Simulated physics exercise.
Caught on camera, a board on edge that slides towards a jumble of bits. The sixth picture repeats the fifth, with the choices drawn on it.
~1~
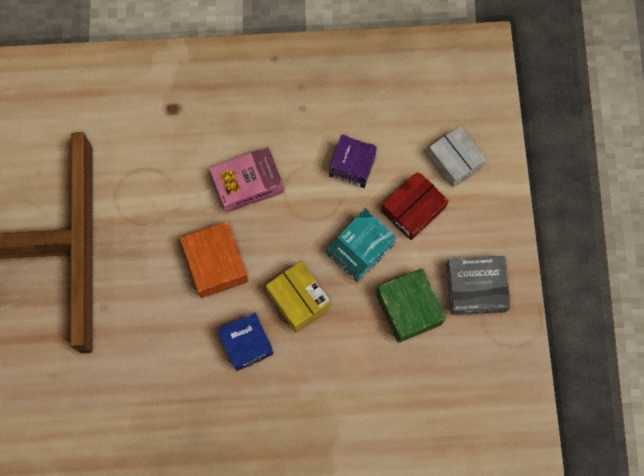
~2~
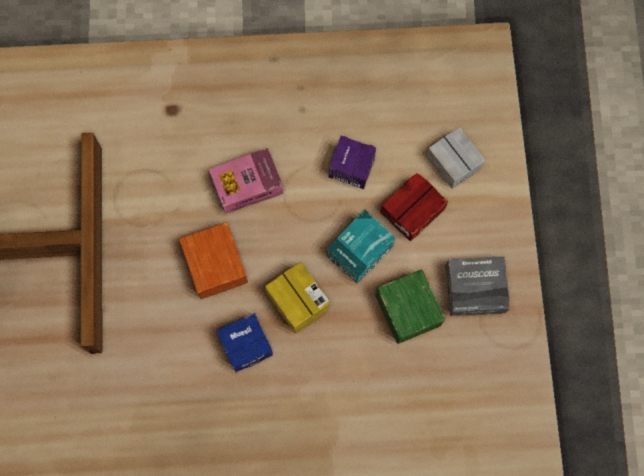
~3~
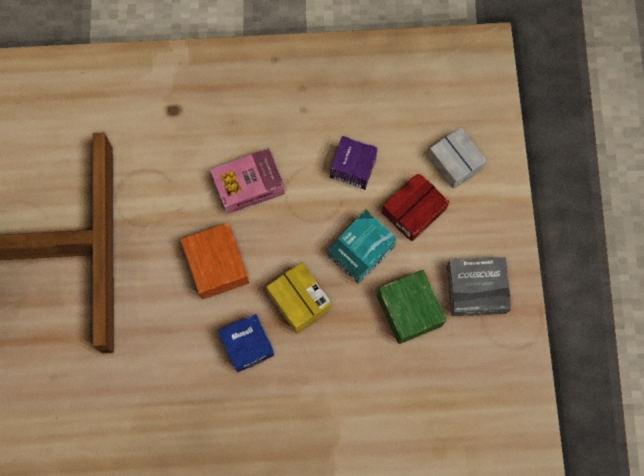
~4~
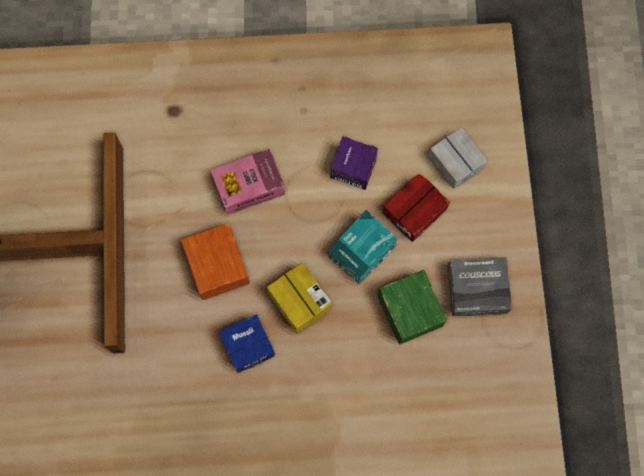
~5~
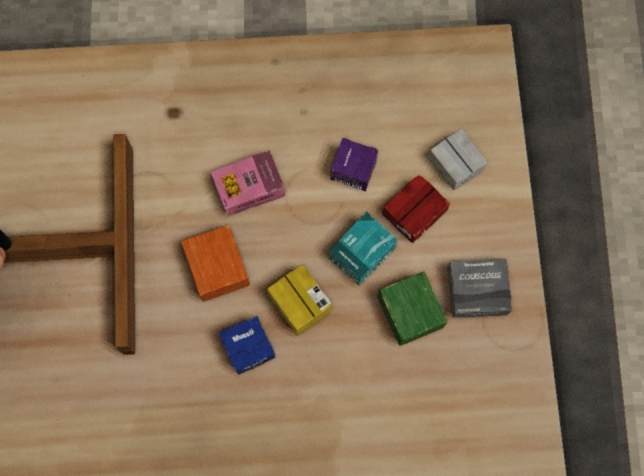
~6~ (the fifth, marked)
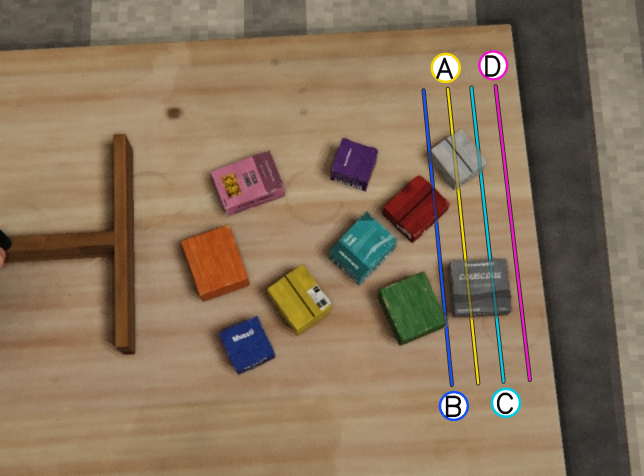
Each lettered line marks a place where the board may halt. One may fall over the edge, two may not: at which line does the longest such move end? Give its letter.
B is the last line within the limit.
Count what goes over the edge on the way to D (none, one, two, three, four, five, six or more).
By then, six or more.
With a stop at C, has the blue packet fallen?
No.
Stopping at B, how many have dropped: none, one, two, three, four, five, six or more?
By then, one.
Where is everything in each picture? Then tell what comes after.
The first frame shows yellow box (298, 297); red box (414, 206); pink packet (247, 180).
The second frame shows board (87, 236); blue packet (245, 343).
The third frame shows board (98, 236); turquoise box (362, 247).
The fourth frame shows board (110, 236); green block (412, 307).
The fifth frame shows board (120, 237); grey packet (479, 289); yellow box (300, 301); red box (415, 209).
On the marked copy, A at (462, 230); B at (437, 232); C at (487, 229); D at (512, 227).
Following B. Soon after the start, board (235, 231); blue packet (270, 346); pink packet (274, 186).
Later, board (349, 224); white box (471, 148); red box (440, 195).
In the end, board (436, 219); grey packet over the edge; red box (520, 187); one fallen.
As for the rest, A drops two; C drops five; D drops seven.
